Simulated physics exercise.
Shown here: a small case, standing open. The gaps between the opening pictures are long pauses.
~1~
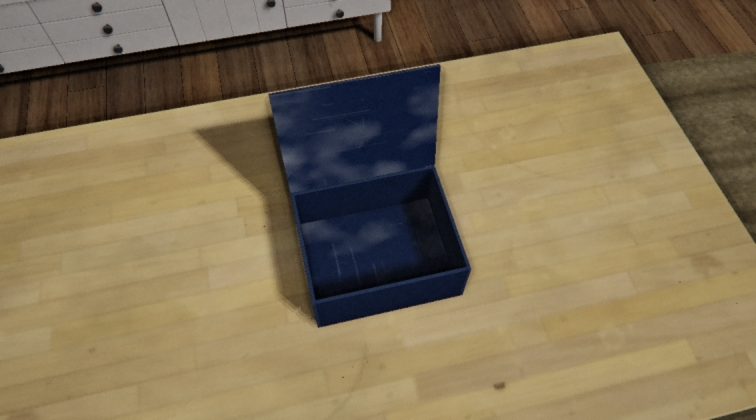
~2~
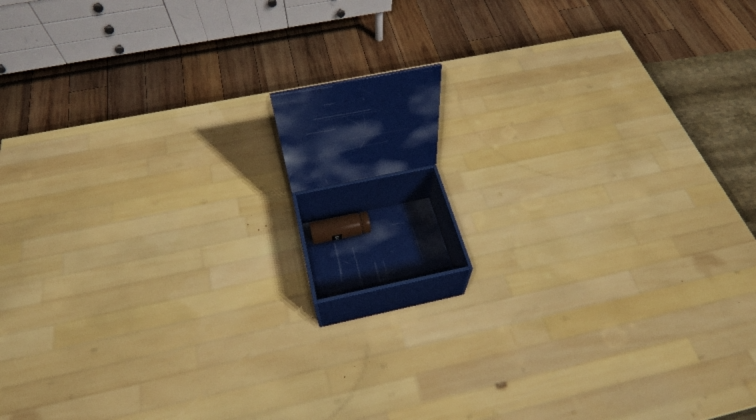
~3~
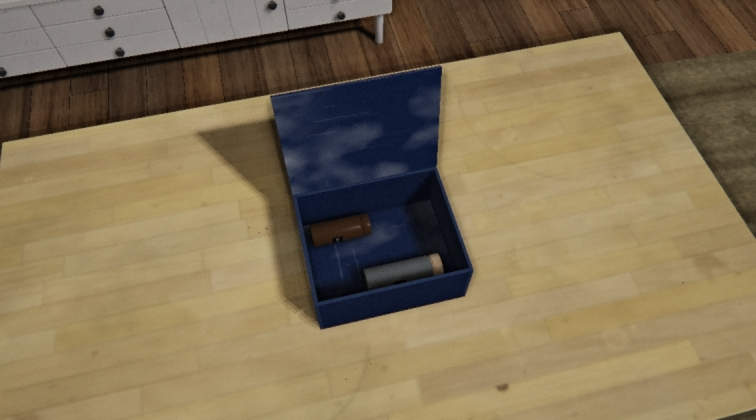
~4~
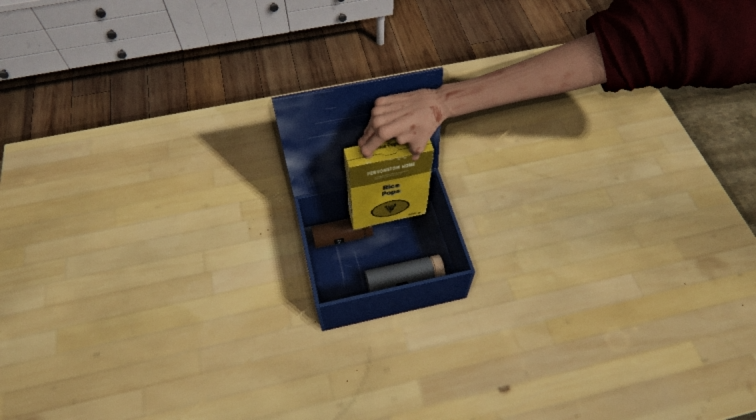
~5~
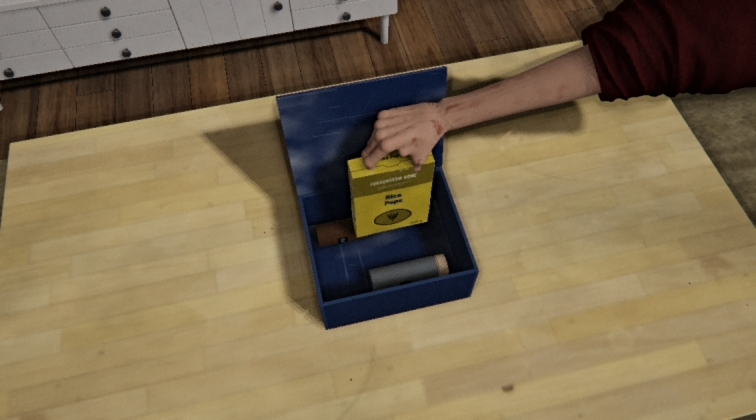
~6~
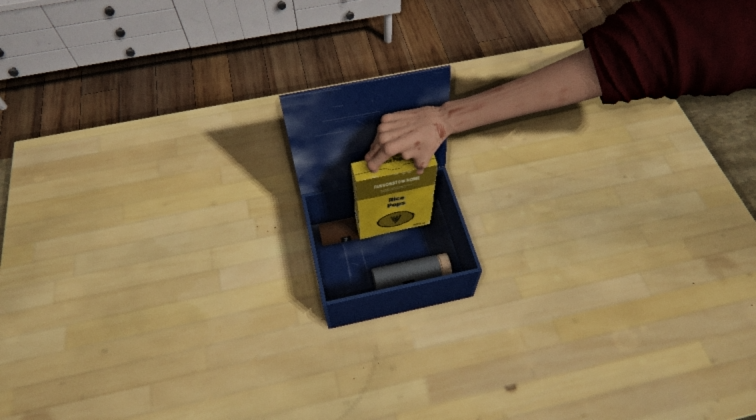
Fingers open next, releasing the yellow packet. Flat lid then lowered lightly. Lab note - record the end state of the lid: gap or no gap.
End state: Gap.
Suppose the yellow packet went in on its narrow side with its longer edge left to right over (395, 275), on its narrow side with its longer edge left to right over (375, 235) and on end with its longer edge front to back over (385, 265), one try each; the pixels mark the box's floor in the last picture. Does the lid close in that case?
The first time it goes down completely, the next time it goes down completely, and the last time it is kept open.
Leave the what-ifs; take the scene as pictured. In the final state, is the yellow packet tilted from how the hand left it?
It ends up leaning.
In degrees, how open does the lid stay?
I'd say roughly 12 degrees above the rim.
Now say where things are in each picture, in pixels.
In the first picture, the last thing is not in view yet.
In the second picture, the last thing is not in view yet; brown shaker (340, 228).
In the third picture, the last thing is not in view yet; brown shaker (341, 230).
The fourth picture shows on its way; yellow packet (388, 184); brown shaker (342, 231).
The fifth picture shows on its way; yellow packet (390, 194); brown shaker (346, 230).
The sixth picture shows in place under the hand; yellow packet (394, 196); brown shaker (349, 229).
Then, 0.40 s past the last view, yellow packet rocked 57° from its first pose near (408, 243); brown shaker displaced a little.
Then, 1.40 s past the last view, lid 70° above the rim; yellow packet rocked 59° from its first pose near (406, 245); brown shaker displaced a little.
Then, 1.90 s past the last view, lid 29° above the rim; yellow packet rocked 59° from its first pose near (406, 244); brown shaker displaced a little.
Finally, lid 11° above the rim; down or leaning hard in the box, yellow packet; the other 2 still in place. Final places as the last picture's camera would see them, yellow packet near (406, 244).
